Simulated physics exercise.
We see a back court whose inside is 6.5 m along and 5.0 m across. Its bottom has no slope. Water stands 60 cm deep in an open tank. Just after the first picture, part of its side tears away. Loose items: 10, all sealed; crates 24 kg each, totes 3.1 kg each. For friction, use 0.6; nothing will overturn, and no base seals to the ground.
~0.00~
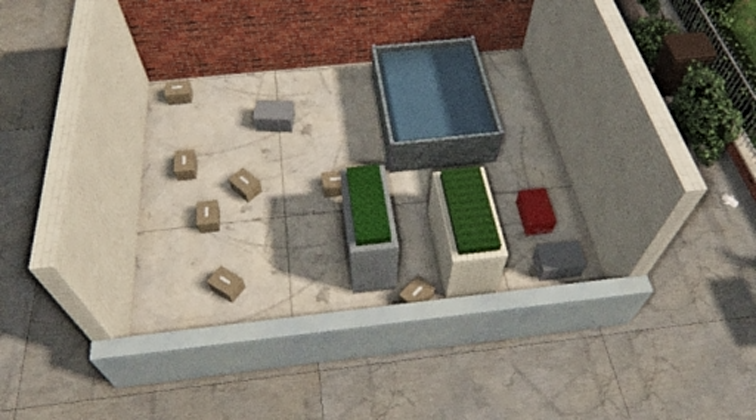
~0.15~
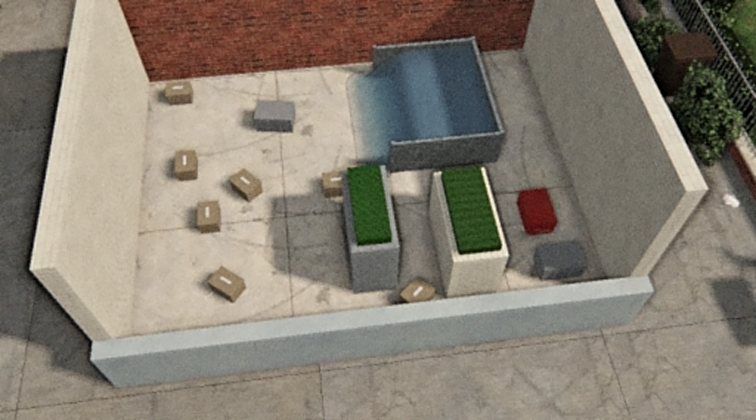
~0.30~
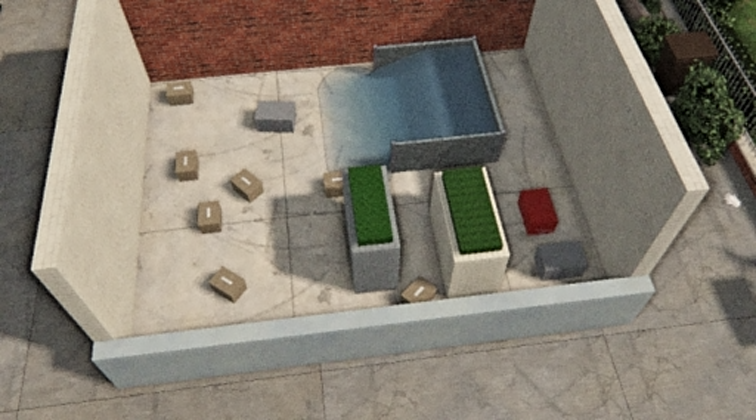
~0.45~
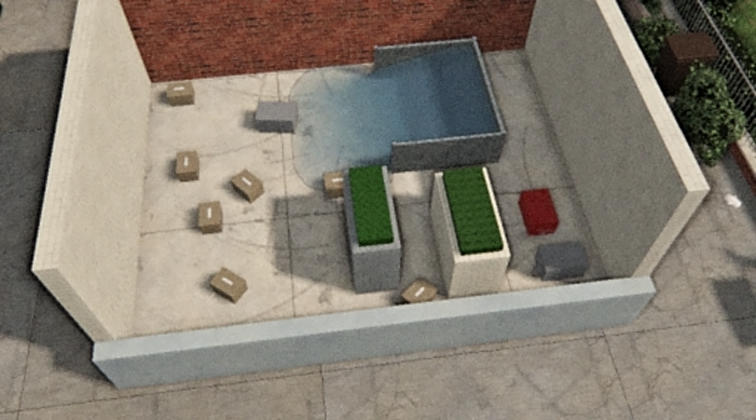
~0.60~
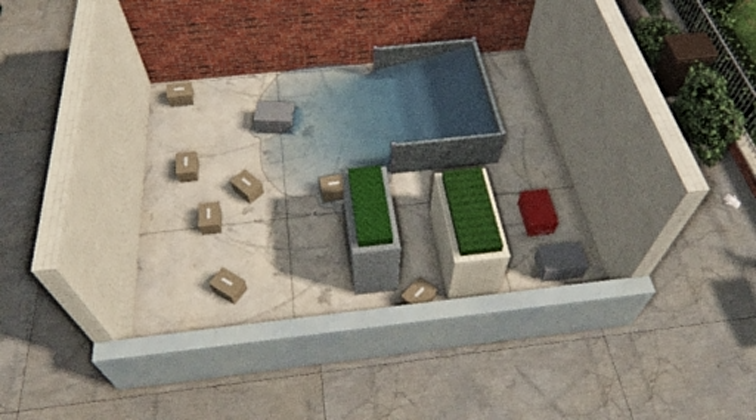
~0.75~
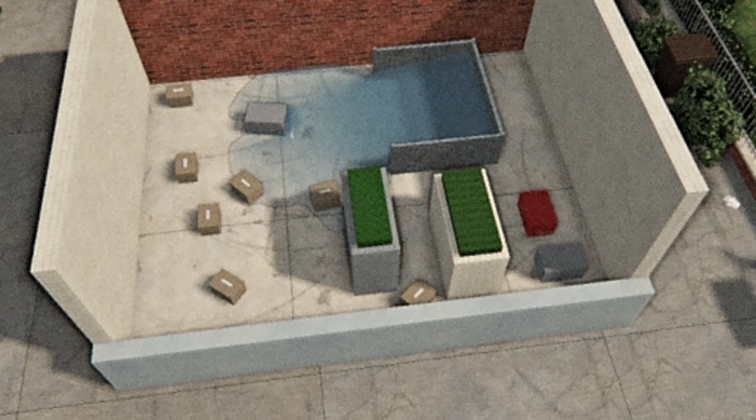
A walled back court with a pale concrete floor and a brick rear wall is seen from high above by a camera that stays almost still. An open water tank stands at the back right, with tan boxes scattered left and centre, grey blocks, two grass-topped blocks and a red crate at right. The tank's left side gives way, and water spreads leftward in a thin sheet, nudging a grey block and a tan box slightly.
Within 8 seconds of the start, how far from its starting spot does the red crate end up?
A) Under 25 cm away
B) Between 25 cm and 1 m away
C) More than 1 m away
Under 25 cm away.
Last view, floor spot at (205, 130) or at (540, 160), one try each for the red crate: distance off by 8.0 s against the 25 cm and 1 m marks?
In that order: It goes a long way; it hardly budges.
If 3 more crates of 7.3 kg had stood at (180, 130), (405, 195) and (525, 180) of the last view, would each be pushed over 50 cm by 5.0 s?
Answers, first to last: Exceeding, not exceeding, not exceeding.
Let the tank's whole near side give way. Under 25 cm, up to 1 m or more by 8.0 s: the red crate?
Result: The red crate goes a long way.
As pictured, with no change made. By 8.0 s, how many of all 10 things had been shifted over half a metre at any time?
Counting them up, I find 7.
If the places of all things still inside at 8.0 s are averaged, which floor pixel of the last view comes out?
They average out to somewhere around (368, 276).
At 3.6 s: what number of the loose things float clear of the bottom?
7.
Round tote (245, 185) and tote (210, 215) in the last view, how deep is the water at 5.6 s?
16 and 15 cm.
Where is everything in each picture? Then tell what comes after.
In the first picture, the red crate at (538, 206) rests on the ground; water covers 3.3 m2; 0 of 10 have shifted.
In the second picture, the red crate at (538, 206) rests on the ground; water covers 4.4 m2; 0 of 10 have shifted.
In the third picture, the red crate at (539, 206) rests on the ground; water covers 5.6 m2; 0 of 10 have shifted.
In the fourth picture, the red crate at (540, 206), on the bottom; 7.1 m2 under water; 0 of 10 have shifted.
In the fifth picture, the red crate at (540, 207), on the bottom; 8.4 m2 under water; 1 of 10 have shifted.
In the sixth picture, the red crate at (539, 208) rests on the ground; 9.8 m2 under water; 2 of 10 have shifted.
After 1.6 s the red crate is near (539, 208), 0.0 m from its start, aground; 3 afloat.
After 3.6 s the red crate is near (539, 208), 0.0 m from its start, aground; 7 afloat.
After 5.6 s the red crate is near (539, 208), 0.0 m from its start, aground; 8 afloat.
After 8.0 s the red crate is near (539, 208), 0.0 m from its start, aground; 8 afloat.
